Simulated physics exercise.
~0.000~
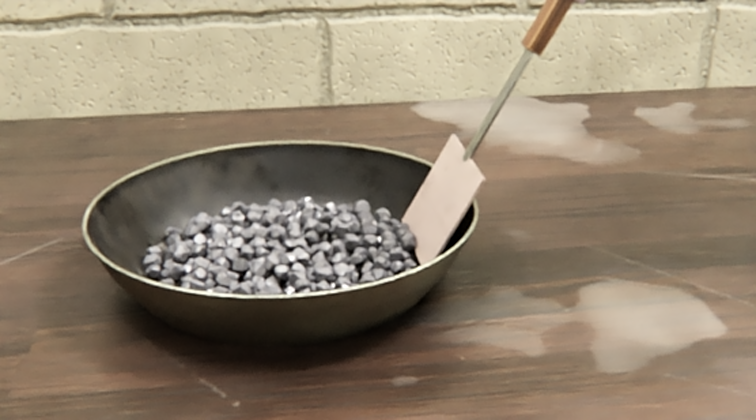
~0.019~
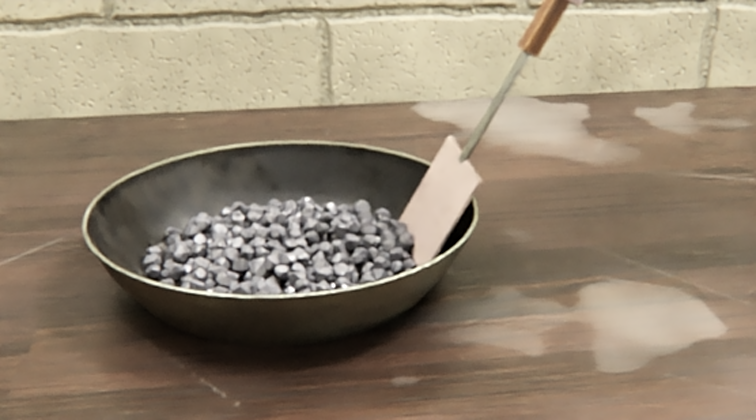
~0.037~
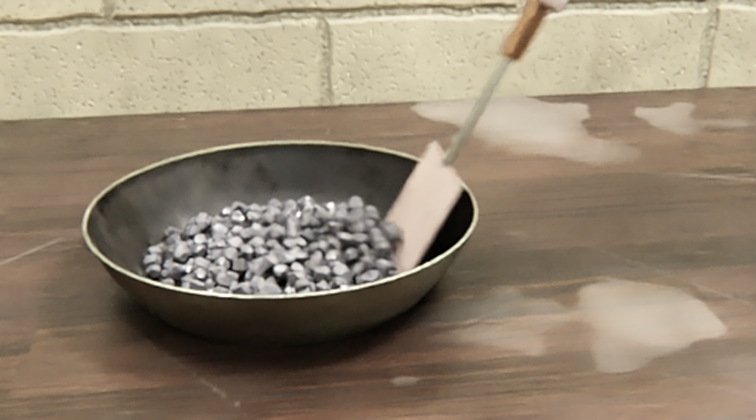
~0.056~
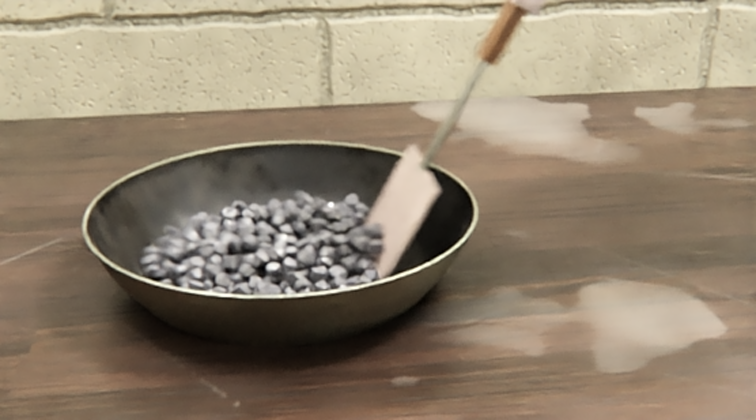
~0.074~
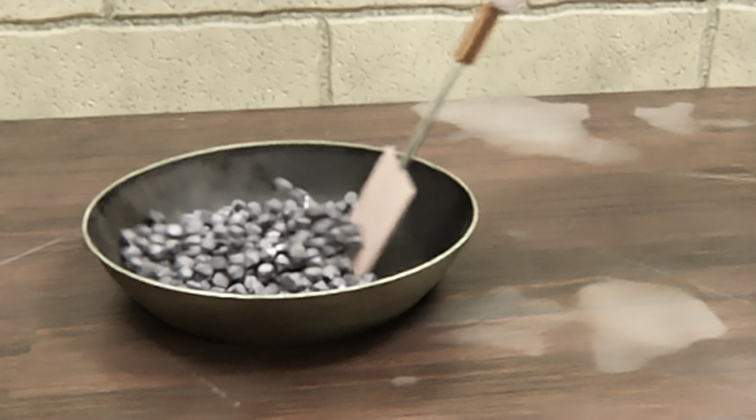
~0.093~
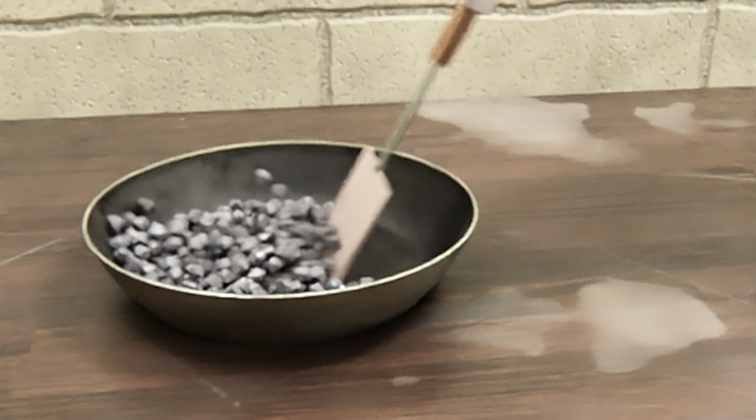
A pale flat paddle with a wooden handle rests at the right side of a dark frying pan of shiny grey pebbles, then sweeps left through them. The pebbles bunch up toward the left side, a few hopping above the heap, while the pan stays still and bare surface shows behind the paddle.
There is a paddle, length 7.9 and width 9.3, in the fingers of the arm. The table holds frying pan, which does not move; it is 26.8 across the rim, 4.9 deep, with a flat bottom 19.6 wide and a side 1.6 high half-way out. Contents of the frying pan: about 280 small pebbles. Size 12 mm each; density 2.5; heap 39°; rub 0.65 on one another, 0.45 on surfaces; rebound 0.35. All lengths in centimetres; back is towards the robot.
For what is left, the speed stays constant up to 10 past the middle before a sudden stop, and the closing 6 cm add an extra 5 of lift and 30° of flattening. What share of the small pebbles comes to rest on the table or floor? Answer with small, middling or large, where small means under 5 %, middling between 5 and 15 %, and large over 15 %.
It is large.
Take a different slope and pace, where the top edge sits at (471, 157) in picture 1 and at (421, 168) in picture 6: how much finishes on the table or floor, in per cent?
Around 10 per cent finishes there.
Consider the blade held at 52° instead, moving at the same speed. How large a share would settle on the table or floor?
About 15 per cent.
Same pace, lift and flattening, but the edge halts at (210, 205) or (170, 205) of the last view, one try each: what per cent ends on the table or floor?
Roughly 5 and 10 per cent.
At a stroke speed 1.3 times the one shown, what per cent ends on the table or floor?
Around 20 percent would finish on the table or floor.
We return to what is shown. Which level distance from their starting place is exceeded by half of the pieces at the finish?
It comes out at about 7 cm.
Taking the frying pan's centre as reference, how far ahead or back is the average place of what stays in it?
Ahead, by about 5.0 cm.
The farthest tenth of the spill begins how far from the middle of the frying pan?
Seen from above, roughly 35 cm.
After 0.14 s, sloping 61°, highest piece 6 above the table; 276 in the frying pan.
After 0.19 s, sloping 51°, highest piece 8 above the table; 272 in the frying pan, 4 on the blade or in flight.
After 0.42 s, sloping 31°, highest piece 22 above the table; 214 in the frying pan, 39 on the table or floor, 23 on the blade or in flight.
After 1.47 s, sloping 31°, highest piece 6 above the table; 214 in the frying pan, 62 on the table or floor.
At rest, 214 in the frying pan, 62 on the table or floor. That is 22 % on the table or floor.
